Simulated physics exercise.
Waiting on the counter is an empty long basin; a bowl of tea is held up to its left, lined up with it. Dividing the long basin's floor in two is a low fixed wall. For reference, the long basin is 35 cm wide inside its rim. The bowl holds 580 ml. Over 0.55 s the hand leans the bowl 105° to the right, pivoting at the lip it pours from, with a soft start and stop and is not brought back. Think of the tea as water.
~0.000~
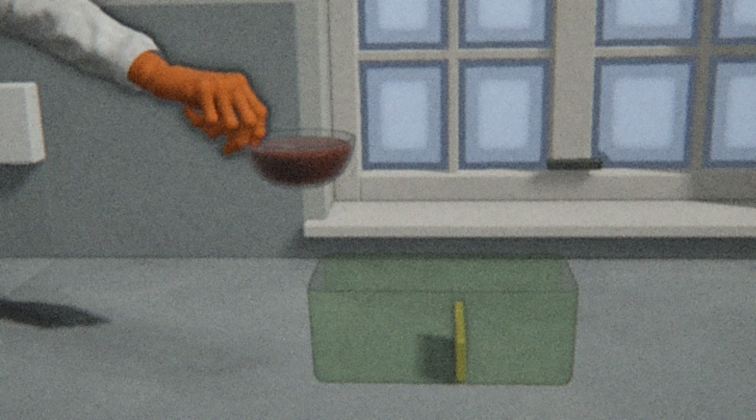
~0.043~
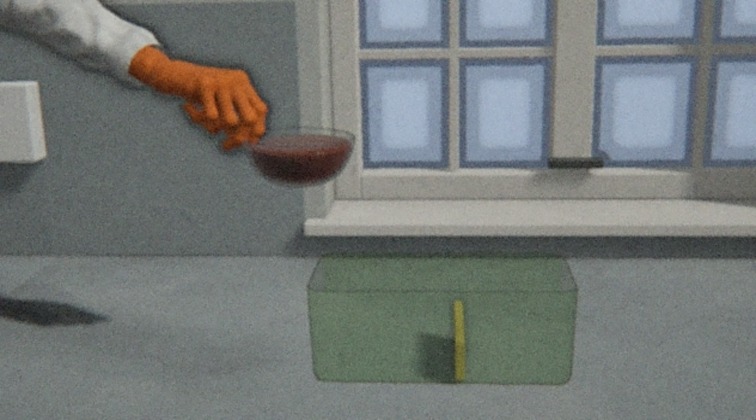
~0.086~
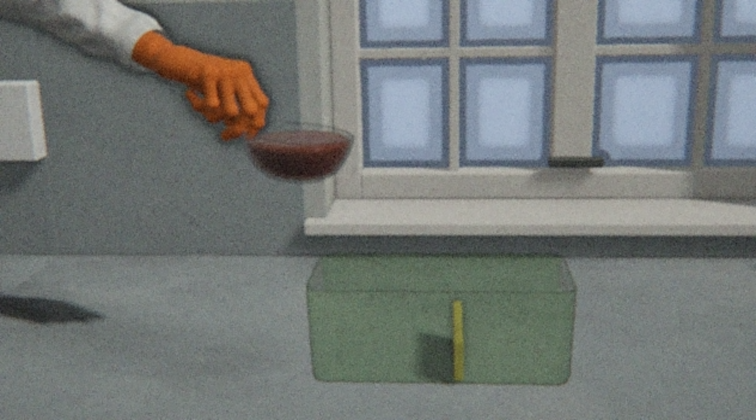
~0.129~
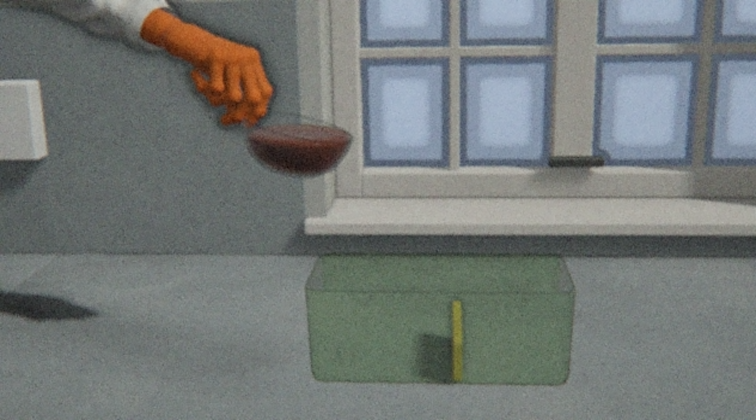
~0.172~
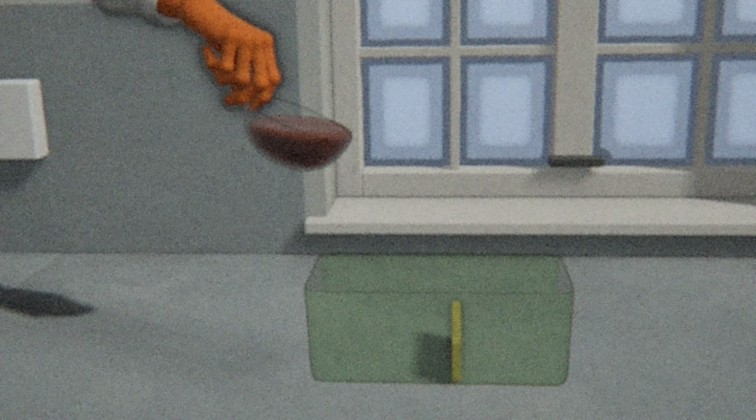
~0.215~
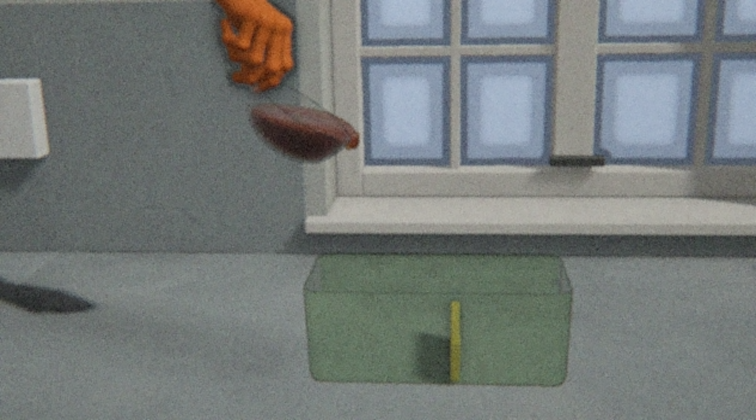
An orange-gloved hand leans a glass bowl of dark red liquid to the right.
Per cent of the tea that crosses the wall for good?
49 per cent.
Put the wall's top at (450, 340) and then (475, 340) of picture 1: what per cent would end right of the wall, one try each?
Try 1: 60 %; try 2: 30 %.
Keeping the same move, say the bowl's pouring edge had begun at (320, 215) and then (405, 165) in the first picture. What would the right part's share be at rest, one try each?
Near 5 in a hundred on the first go and near 70 in a hundred on the second.
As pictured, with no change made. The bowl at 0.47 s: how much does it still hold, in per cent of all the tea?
Some 12 % of it is still there.
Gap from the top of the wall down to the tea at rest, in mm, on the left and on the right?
Roughly 46 mm on the left side and roughly 42 mm on the right.
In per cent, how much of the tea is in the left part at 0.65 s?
The left part holds close to 32 per cent.
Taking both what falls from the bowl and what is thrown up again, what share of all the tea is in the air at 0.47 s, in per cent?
Close to 78 per cent, I'd say.
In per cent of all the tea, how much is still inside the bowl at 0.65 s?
About 0 percent.
By 0.47 s the tilt is 99° and 12 per cent is still to pour, 10 is left of the wall and 0 right of it.
By 0.65 s the tilt is 105° and 0 per cent is still to pour, 32 is left of the wall and 61 right of it.
By 0.84 s the tilt is 105° and 0 per cent is still to pour, 39 is left of the wall and 49 right of it.
By 1.05 s the tilt is 105° and 0 per cent is still to pour, 46 is left of the wall and 49 right of it.
At rest 46 per cent lies left of the wall, 49 right of it and 5 outside.
